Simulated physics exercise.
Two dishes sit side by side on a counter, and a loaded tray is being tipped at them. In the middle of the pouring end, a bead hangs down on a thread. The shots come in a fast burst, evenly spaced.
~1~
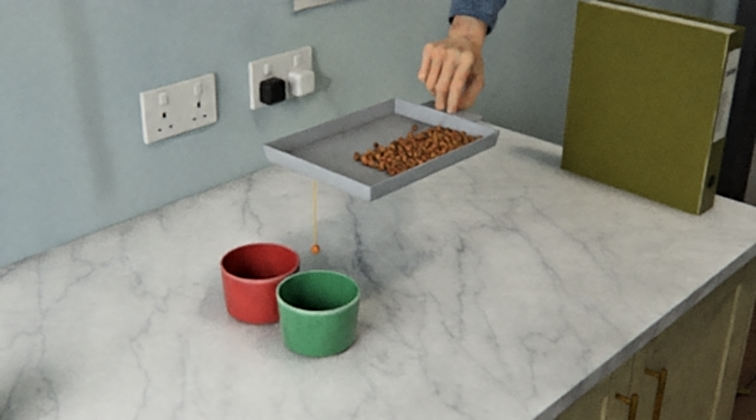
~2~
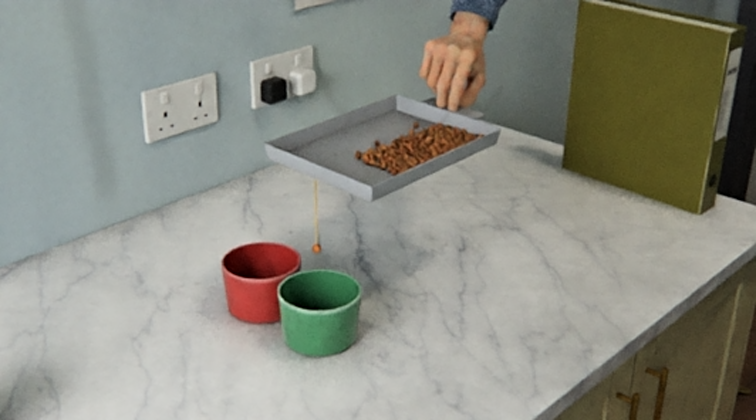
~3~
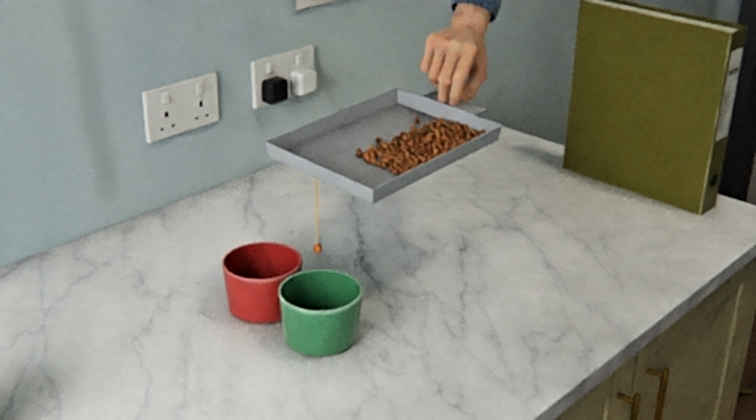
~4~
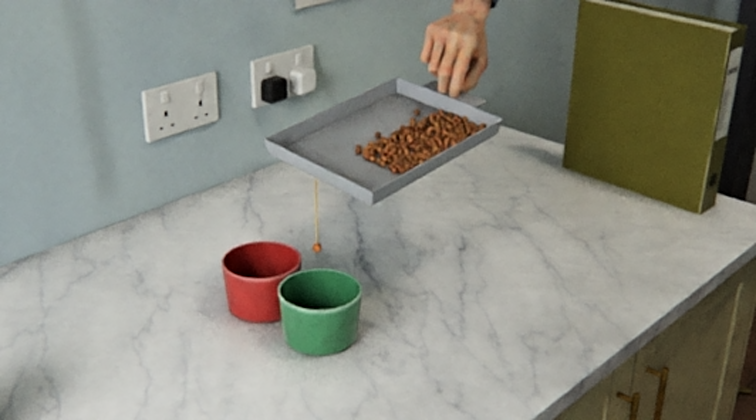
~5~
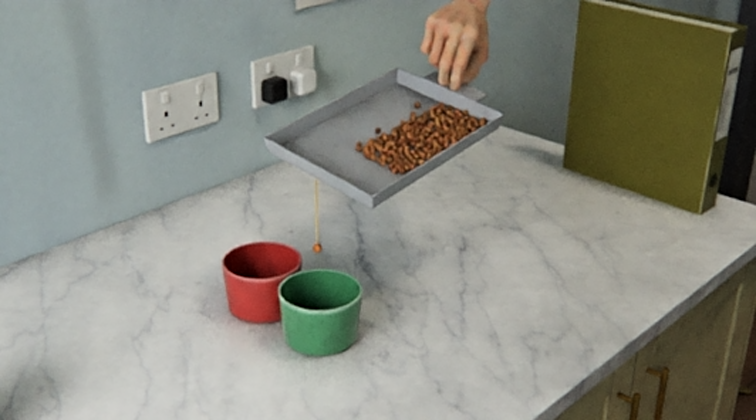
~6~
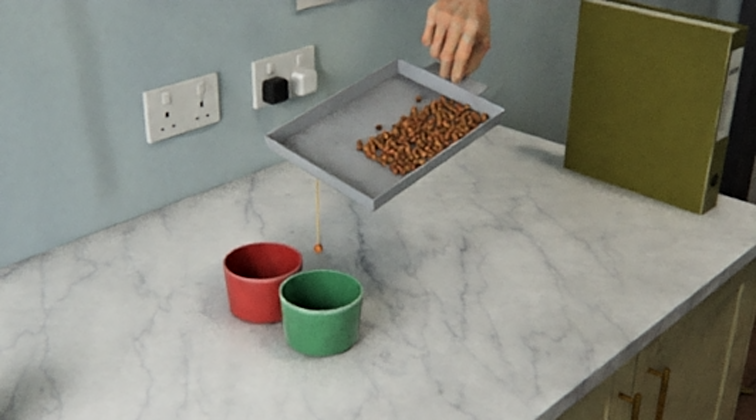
A pale marble-topped kitchen counter against a blue-grey wall with sockets is seen from above at an angle, the view almost perfectly still. A hand at the top holds a grey tray of brown cereal balls, a small orange bead hanging on a thread beneath its near end, with red and green dishes below and an olive binder at right. The hand gradually tilts the tray, raising its far side and dipping its near right corner, while the cereal stays heaped toward the right.
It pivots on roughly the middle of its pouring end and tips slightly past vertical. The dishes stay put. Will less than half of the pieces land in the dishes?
Yes, only a minority lands there.
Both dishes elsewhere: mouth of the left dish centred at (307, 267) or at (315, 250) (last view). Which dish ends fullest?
The dish at right, then the dish at right.
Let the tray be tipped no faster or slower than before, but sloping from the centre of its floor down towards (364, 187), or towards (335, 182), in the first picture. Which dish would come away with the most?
The first try favours the dish to the right; the second favours the dish to the right.
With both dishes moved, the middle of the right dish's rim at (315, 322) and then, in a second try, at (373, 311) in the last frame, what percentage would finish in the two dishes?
The first try yields 0% and the second yields 20%.
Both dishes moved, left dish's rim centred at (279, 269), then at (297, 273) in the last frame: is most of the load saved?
With the first shift the pair saves less than a half; with the second, less than a half.
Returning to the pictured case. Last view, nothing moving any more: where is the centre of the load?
Roughly at (367, 333), give or take.
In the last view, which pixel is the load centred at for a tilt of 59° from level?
I'd mark it close to (398, 164).
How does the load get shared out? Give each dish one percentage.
Per hundred pieces: Left dish roughly 0, right dish roughly 20.
Soon, tray tipped steeply; all on the tray.
A while on, tray tipped right over; most on the tray; a stray few in the right dish; a stray few outside both; a small part in the air.
Towards the end, tray tipped past a quarter turn; about a quarter in the right dish; most outside both.
Finally, tray tipped past a quarter turn; about a quarter in the right dish; none in the left dish; most outside both.
